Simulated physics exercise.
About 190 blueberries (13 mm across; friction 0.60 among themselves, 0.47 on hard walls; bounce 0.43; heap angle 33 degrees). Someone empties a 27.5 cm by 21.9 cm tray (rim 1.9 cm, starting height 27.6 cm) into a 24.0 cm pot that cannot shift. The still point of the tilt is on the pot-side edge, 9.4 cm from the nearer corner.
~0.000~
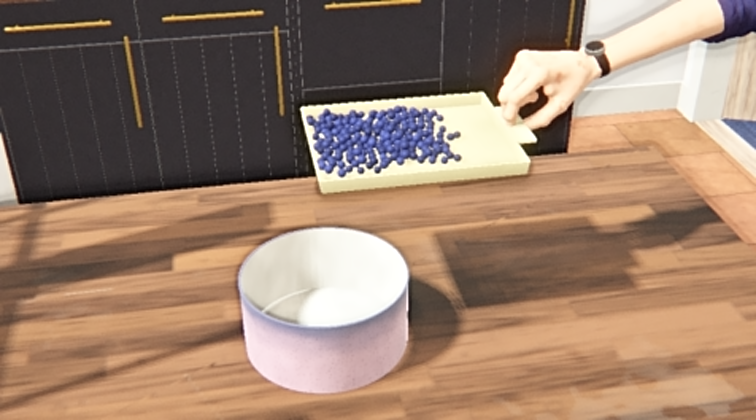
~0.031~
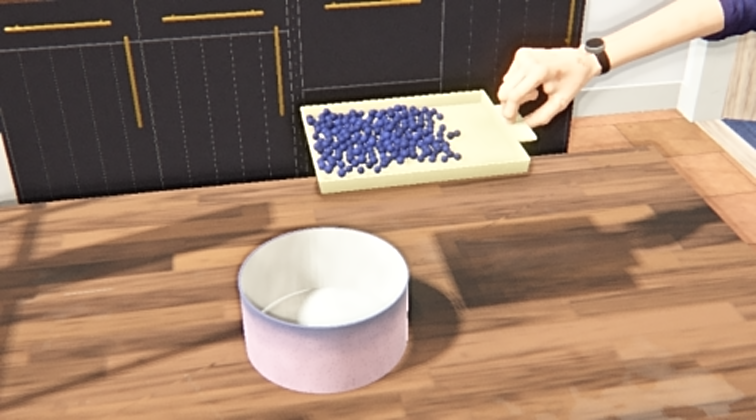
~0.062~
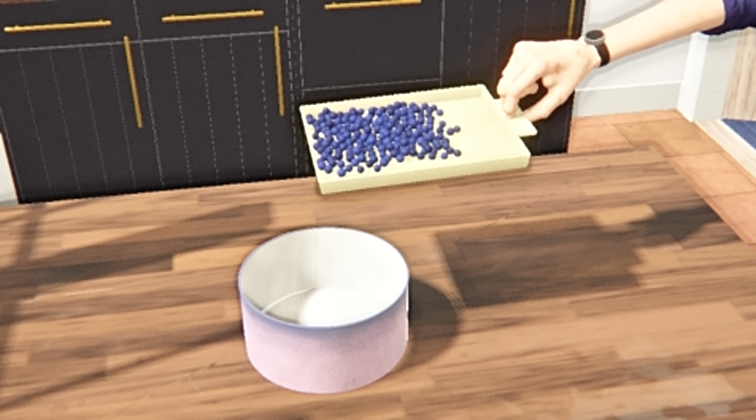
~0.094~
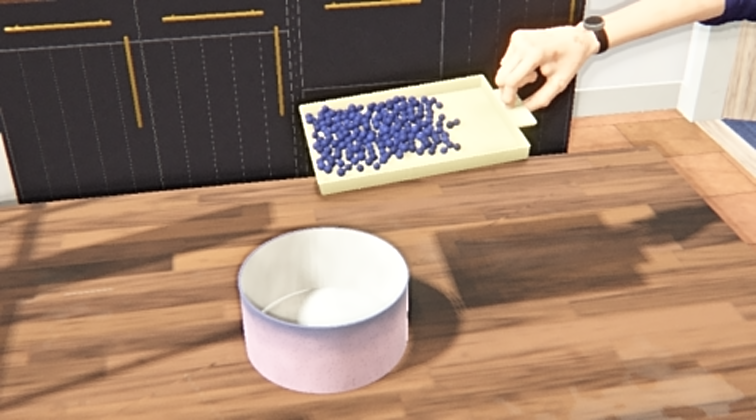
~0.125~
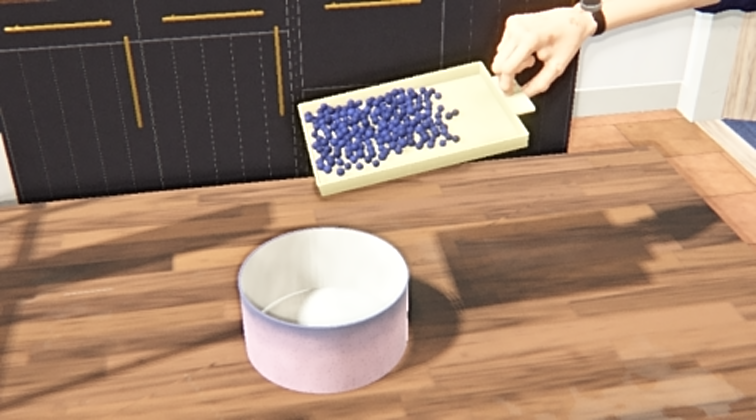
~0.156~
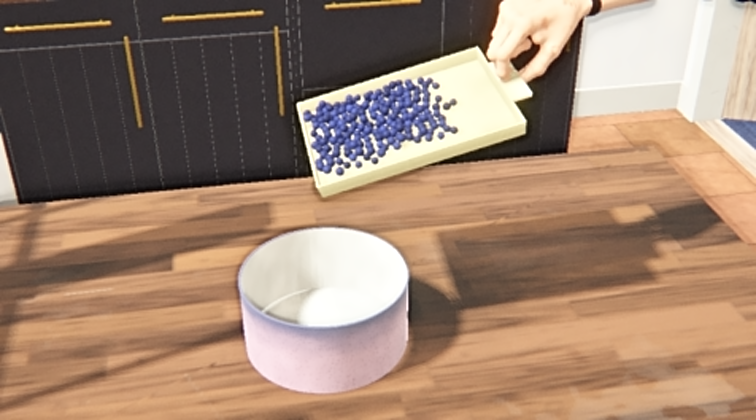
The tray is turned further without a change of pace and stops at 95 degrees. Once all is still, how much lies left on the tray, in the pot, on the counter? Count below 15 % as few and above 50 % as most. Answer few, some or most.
Tray few, pot most, counter some.
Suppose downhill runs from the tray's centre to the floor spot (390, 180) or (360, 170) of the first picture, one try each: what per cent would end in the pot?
Some 75 and 95 per cent.
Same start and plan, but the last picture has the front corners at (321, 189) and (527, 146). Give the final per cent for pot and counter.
Pot 95, counter 0.
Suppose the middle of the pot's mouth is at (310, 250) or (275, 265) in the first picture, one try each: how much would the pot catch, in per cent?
About 75 and 95 per cent.
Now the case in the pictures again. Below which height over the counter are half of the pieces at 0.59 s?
About 32 cm.
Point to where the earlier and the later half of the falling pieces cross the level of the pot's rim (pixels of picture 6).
At about (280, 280), then at (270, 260).
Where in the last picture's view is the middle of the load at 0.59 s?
At about (311, 129).
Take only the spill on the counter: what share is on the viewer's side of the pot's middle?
About 20 per cent.
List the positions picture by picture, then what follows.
Tray tilt 0 degrees, front corners at (322, 180) and (527, 161); middle of the pieces at (384, 136); pot at (324, 273), in the first picture.
Tray tilt 1 degrees, front corners at (322, 180) and (527, 159); middle of the pieces at (384, 135), in the second picture.
Tray tilt 2 degrees, front corners at (321, 181) and (527, 154); middle of the pieces at (384, 133), in the third picture.
Tray tilt 6 degrees, front corners at (321, 182) and (527, 145), lowest corner left front; middle of the pieces at (383, 129), in the fourth picture.
Tray tilt 10 degrees, front corners at (320, 184) and (525, 134), lowest corner left front; middle of the pieces at (382, 124), in the fifth picture.
Tray tilt 15 degrees, front corners at (319, 185) and (523, 121), lowest corner left front; middle of the pieces at (381, 118); pot at (324, 273). The tray's pace is about 155 degrees a second, in the sixth picture.
After 0.42 s, tilt 56 degrees; the tray holds 100 %, the pot 0 %.
After 0.59 s, tilt 82 degrees; the tray holds 90 %, the pot 0 %.
After 0.89 s, tilt 95 degrees; the tray holds 15 %, the pot 30 %.
By 2.0 s all is still; tray 0 %, pot 75 %, counter 25 %.
